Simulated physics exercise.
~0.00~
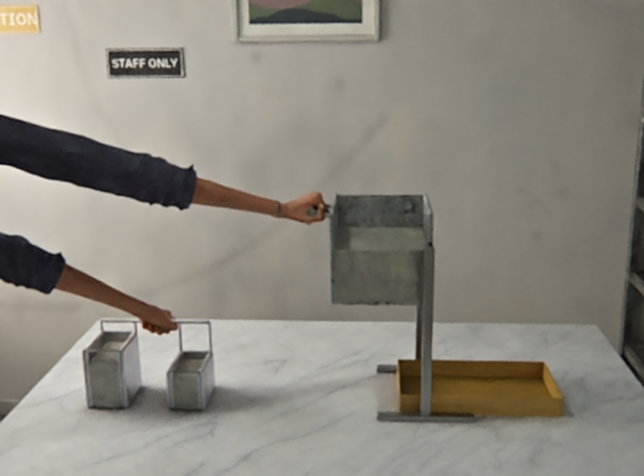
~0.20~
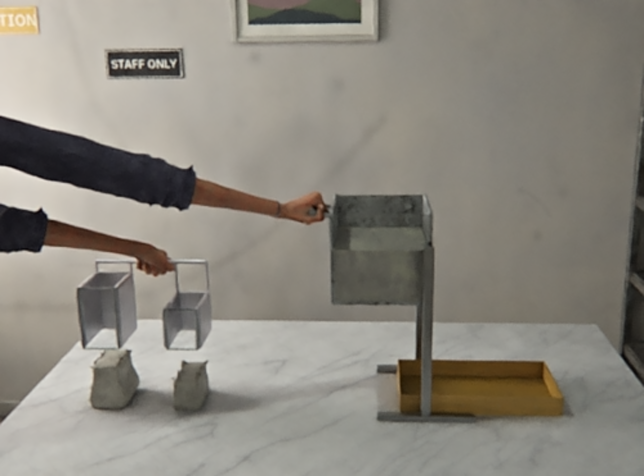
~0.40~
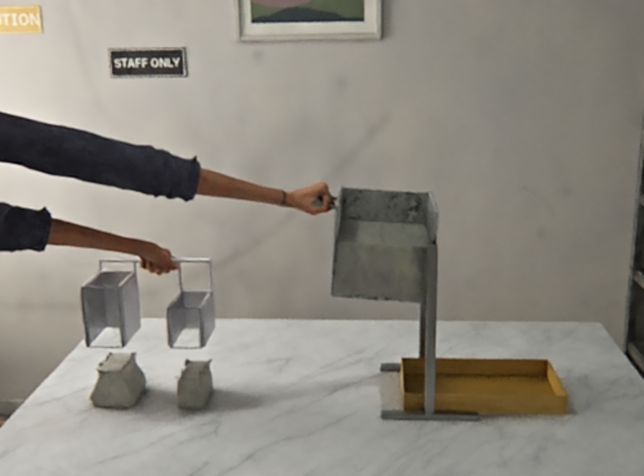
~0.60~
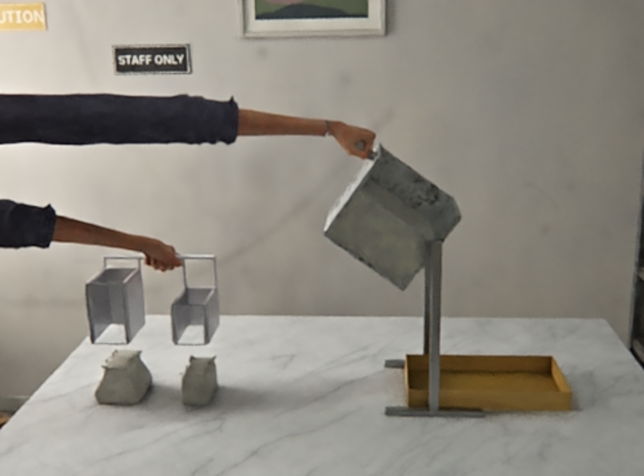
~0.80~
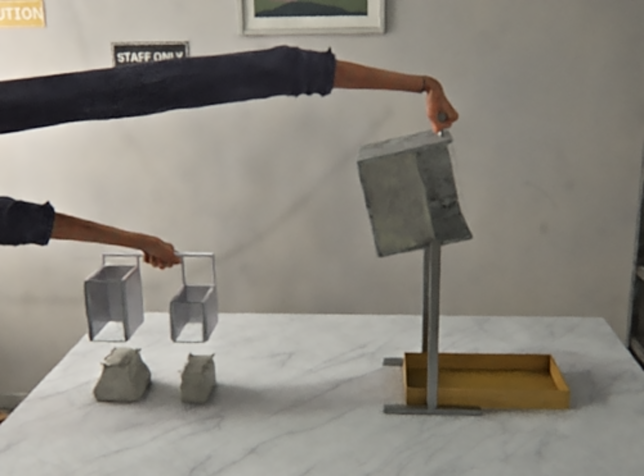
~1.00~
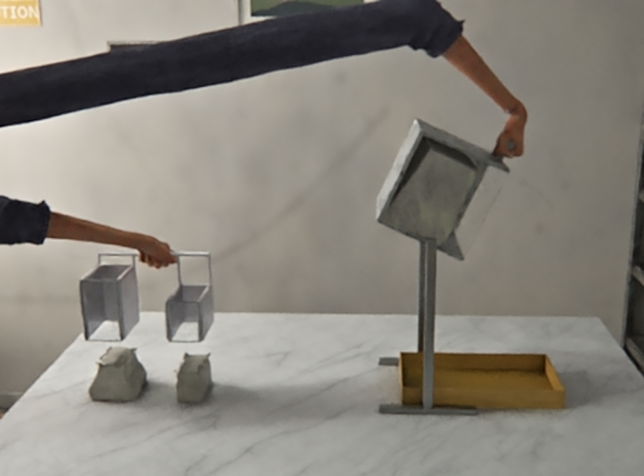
Two hands lift metal moulds off grey blocks, then swing a metal tub over to the right.
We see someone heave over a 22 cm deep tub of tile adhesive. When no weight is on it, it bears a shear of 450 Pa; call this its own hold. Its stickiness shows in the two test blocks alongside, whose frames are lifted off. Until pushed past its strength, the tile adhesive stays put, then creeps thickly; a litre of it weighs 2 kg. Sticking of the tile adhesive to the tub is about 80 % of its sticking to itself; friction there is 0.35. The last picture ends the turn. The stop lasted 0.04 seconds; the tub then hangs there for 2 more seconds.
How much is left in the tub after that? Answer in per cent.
About 0 %.
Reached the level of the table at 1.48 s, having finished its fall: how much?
65 %.
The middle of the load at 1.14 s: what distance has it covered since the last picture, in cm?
It has moved around 11 centimetres.
By 1.14 s, the tub is at 115 degrees and holds 66 %.
By 1.31 s, the tub is at 115 degrees and holds 26 %.
By 1.48 s, the tub is at 115 degrees and holds 13 %.
By 1.65 s, the tub is at 115 degrees and holds 0 %.
By 3.00 s, at the end, the tub is at 115 degrees and holds 0 %.
